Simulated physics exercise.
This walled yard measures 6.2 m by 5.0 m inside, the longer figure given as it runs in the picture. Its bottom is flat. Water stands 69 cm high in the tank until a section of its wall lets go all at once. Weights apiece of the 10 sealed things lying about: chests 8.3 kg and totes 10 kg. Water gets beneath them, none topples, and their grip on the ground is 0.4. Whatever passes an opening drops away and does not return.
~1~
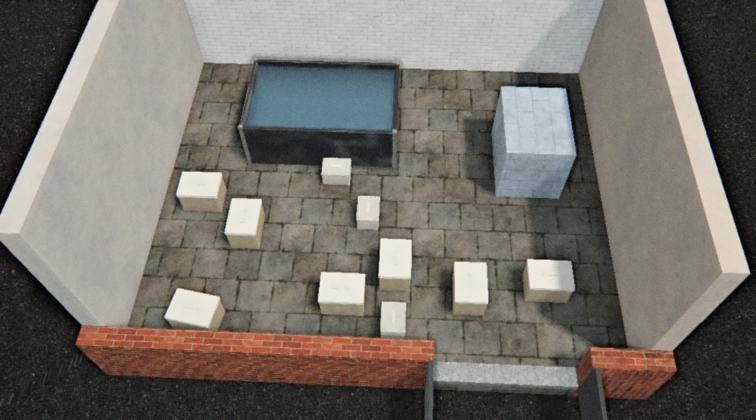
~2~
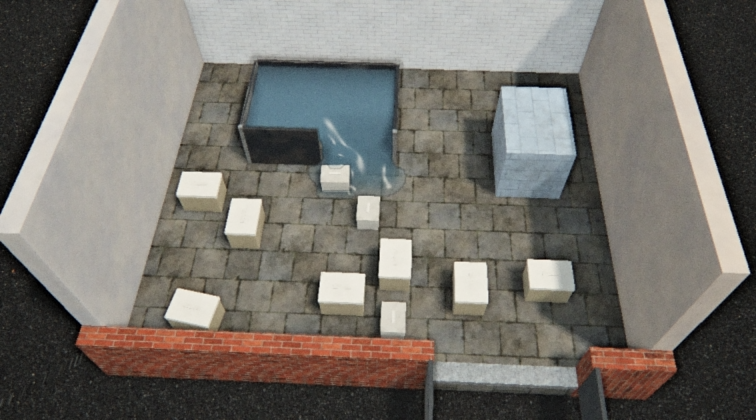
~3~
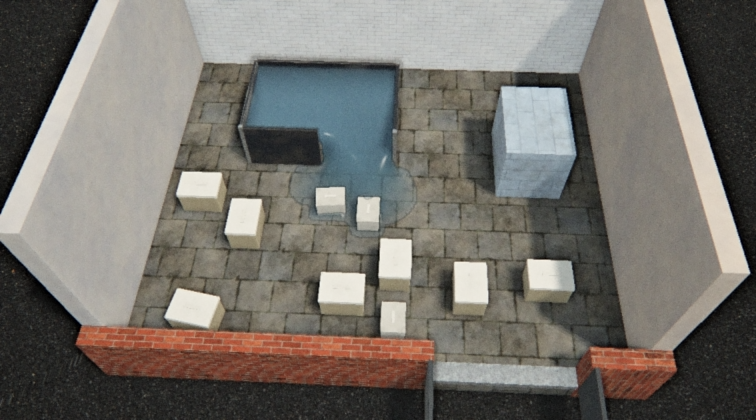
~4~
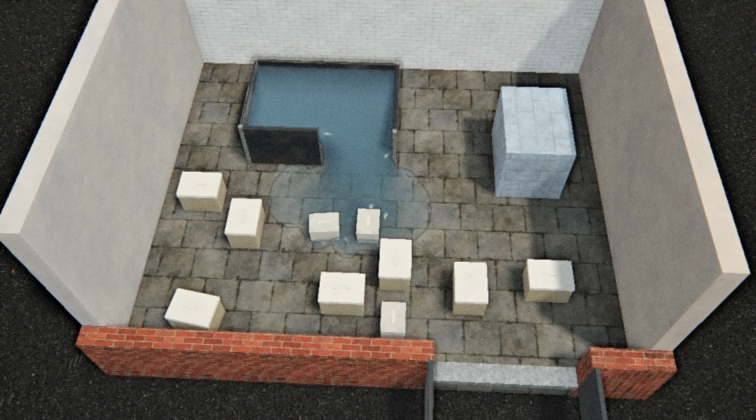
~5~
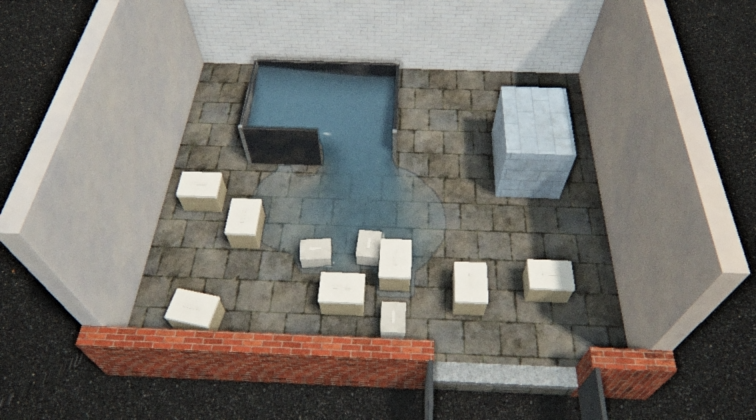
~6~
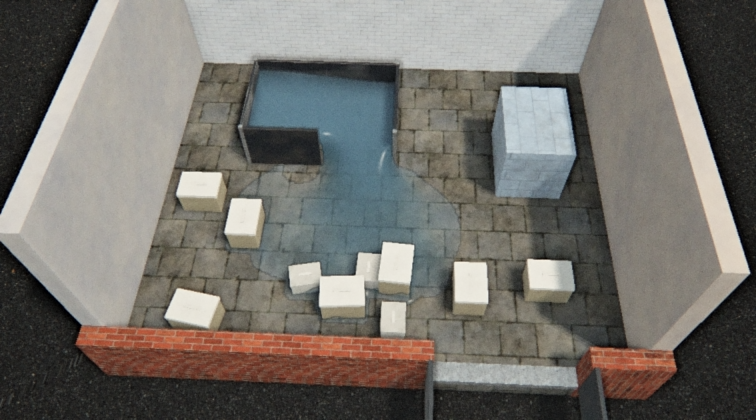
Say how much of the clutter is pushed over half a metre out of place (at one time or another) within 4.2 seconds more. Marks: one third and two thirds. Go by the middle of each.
That comes to two thirds or more.
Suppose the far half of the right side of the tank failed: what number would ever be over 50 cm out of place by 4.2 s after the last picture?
Then 2.
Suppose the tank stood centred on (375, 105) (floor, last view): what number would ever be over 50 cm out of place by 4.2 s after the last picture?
Then 8.
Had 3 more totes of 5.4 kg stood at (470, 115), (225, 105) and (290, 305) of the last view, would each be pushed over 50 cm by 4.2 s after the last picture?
In that order: Short of it, under, past it.
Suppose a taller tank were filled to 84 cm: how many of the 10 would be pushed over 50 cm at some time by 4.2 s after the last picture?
In that case 10 of them.
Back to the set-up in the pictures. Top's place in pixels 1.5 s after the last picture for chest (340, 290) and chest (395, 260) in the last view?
Around (342, 322) and (541, 366).
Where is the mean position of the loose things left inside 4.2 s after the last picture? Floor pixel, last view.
Near (335, 217).
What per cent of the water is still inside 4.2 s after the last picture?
Some 82 per cent remains.
Then, 0.4 s after the last picture 3 of 10 are over 50 cm from their spots; 0 afloat.
Then, 1.5 s after the last picture 8 of 10 are over 50 cm from their spots; 5 afloat.
Then, 2.8 s after the last picture 8 of 10 are over 50 cm from their spots; 5 afloat.
Then, 4.2 s after the last picture 9 of 10 are over 50 cm from their spots, and 9 have been at some point; 5 afloat.
